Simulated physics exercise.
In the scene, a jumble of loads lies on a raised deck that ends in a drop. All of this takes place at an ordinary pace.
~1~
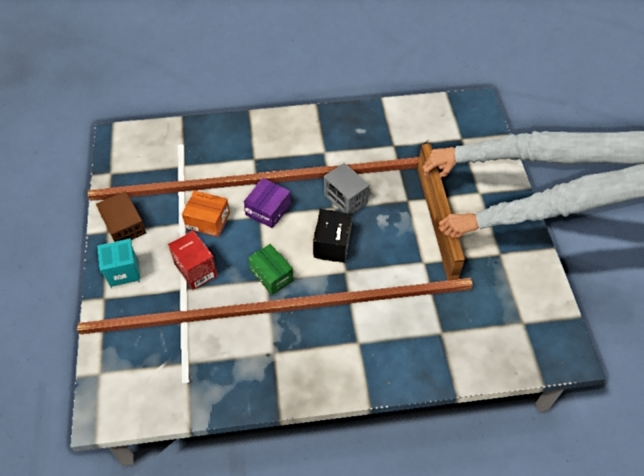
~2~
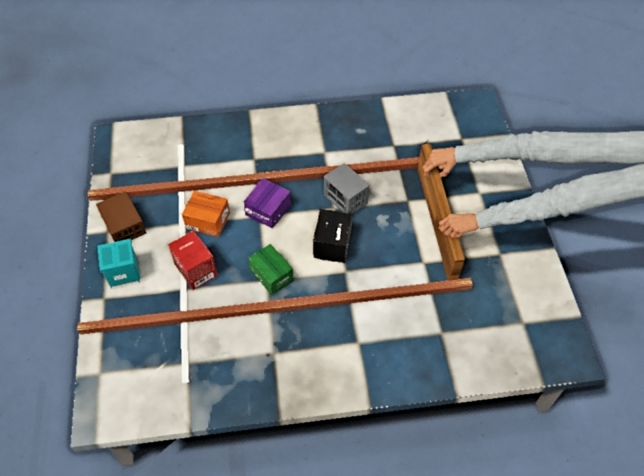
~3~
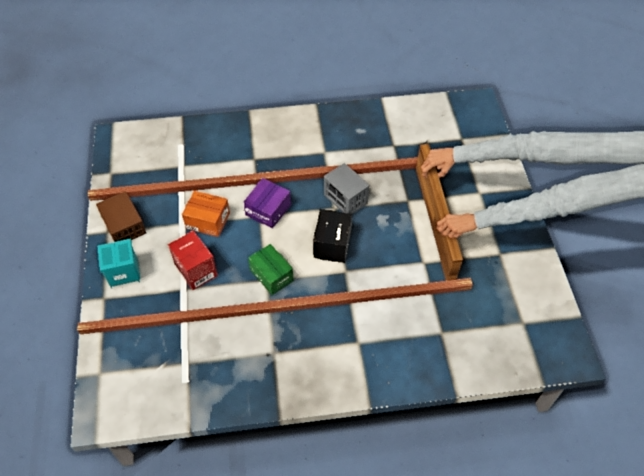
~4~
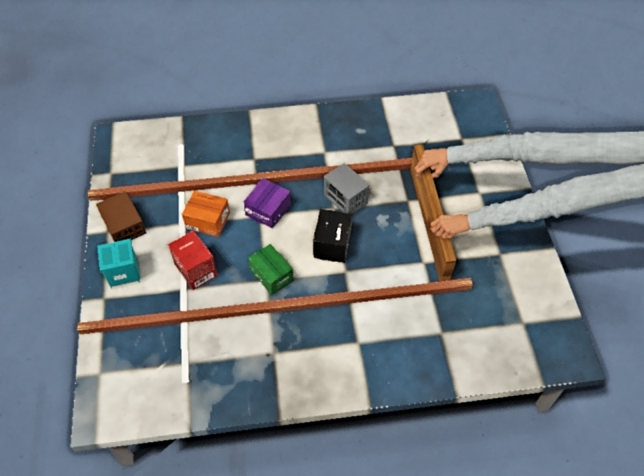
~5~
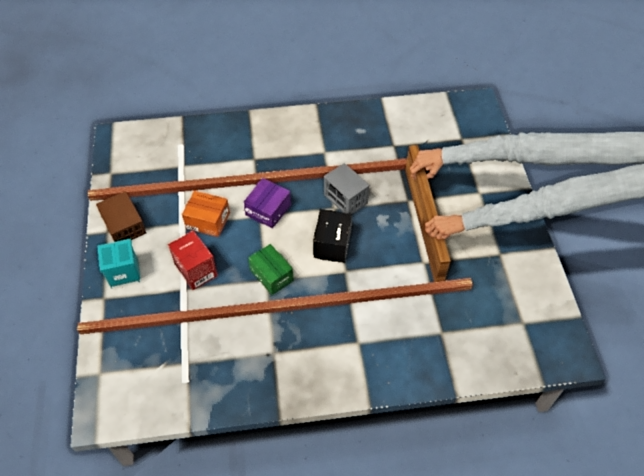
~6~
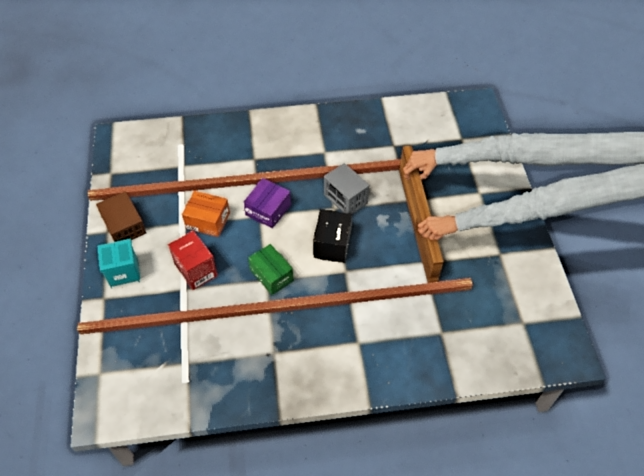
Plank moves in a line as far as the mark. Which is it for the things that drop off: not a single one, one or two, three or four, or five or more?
It is one or two.
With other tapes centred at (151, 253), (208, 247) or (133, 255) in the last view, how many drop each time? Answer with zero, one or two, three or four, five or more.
Well, it comes out as three to four, zero and three or four, in that order.
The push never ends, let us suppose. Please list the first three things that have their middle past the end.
The brown crate comes first, followed by the orange parcel and then the turquoise tote.
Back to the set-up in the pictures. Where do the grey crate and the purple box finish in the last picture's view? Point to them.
Reading them off: First (166, 203); then (135, 225).
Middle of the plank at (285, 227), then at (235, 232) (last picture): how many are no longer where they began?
By then 5, and later 7.
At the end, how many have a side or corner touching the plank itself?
Well, it touches 3.
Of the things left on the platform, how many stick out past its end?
The number would be 1.
Soon after, none off yet; brown crate at rest near (121, 219); turquoise tote at rest near (120, 264); red box at rest near (193, 260).
At rest, the number that fall off is one or two; fallen, brown crate.
